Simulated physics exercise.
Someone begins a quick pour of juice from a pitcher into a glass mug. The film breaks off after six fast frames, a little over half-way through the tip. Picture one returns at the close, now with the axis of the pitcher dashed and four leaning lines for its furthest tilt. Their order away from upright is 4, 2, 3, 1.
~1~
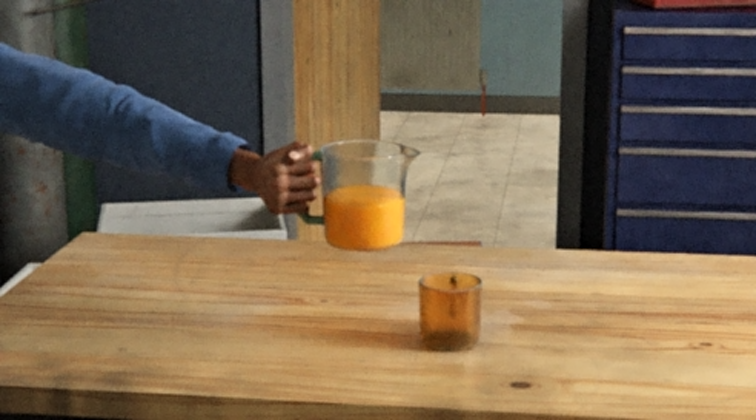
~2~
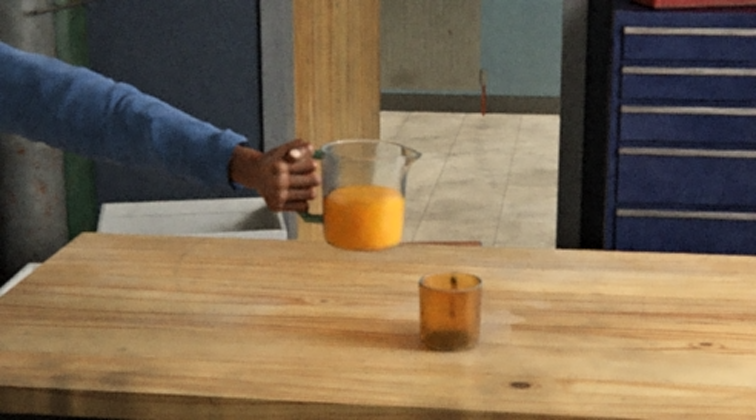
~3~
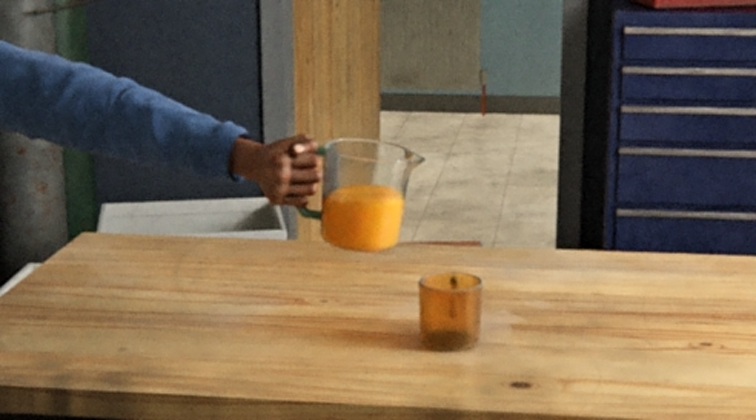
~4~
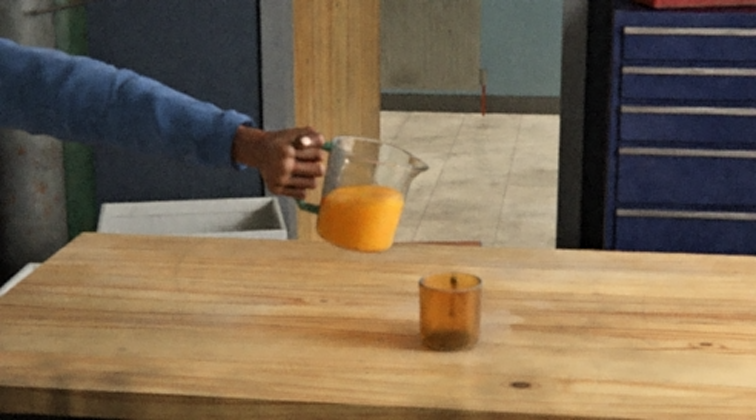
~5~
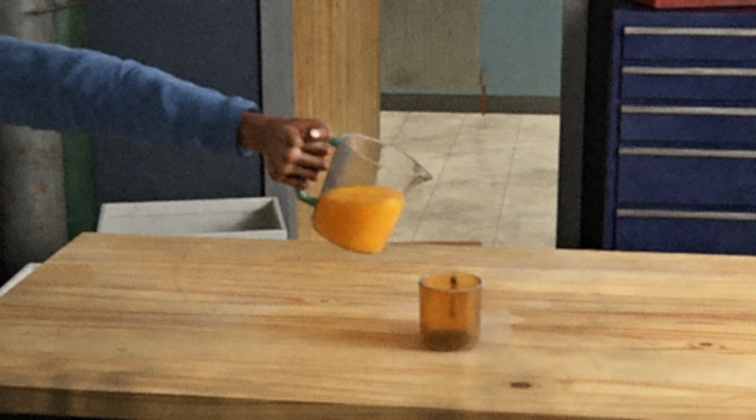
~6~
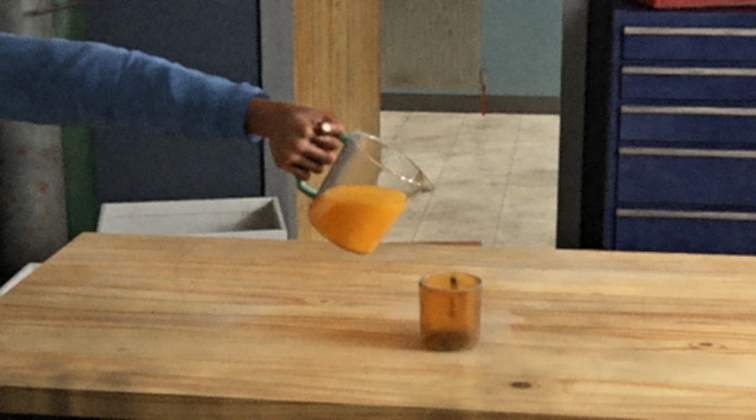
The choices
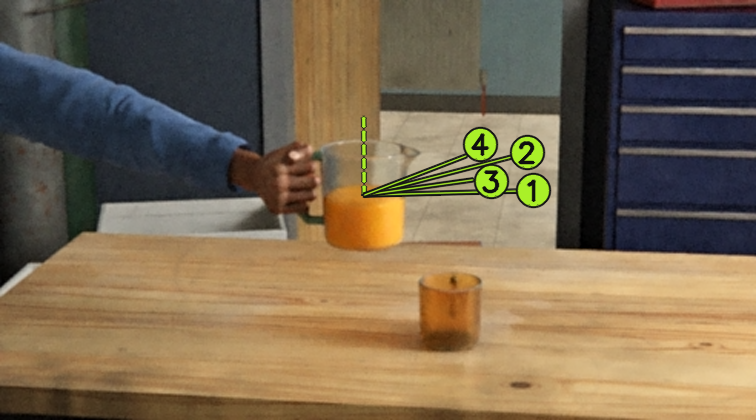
To begin with, a hand in a blue sleeve holds a clear pitcher of orange juice upright above a wooden table, to the left of an amber glass mug. The hand then tilts the pitcher steadily to the right, its lip dipping while the juice stays inside and the mug stays still.
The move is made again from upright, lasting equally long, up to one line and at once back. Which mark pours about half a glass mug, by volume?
4.
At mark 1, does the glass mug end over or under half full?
Over.
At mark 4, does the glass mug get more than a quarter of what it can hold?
Yes.
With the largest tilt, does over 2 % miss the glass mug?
Yes, it does.
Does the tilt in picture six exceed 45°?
No.
In lime, 1 at (516, 191); 2 at (511, 157); 3 at (473, 179); 4 at (466, 155).
With 1, the glass mug ends with about 83 % of what it can hold; 18 % of the juice is spilt.
With 2, the glass mug ends with about 65 % of what it can hold; 5 % of the juice is spilt.
With 3, the glass mug ends with about 77 % of what it can hold; 10 % of the juice is spilt.
With 4, the glass mug ends with about 49 % of what it can hold.
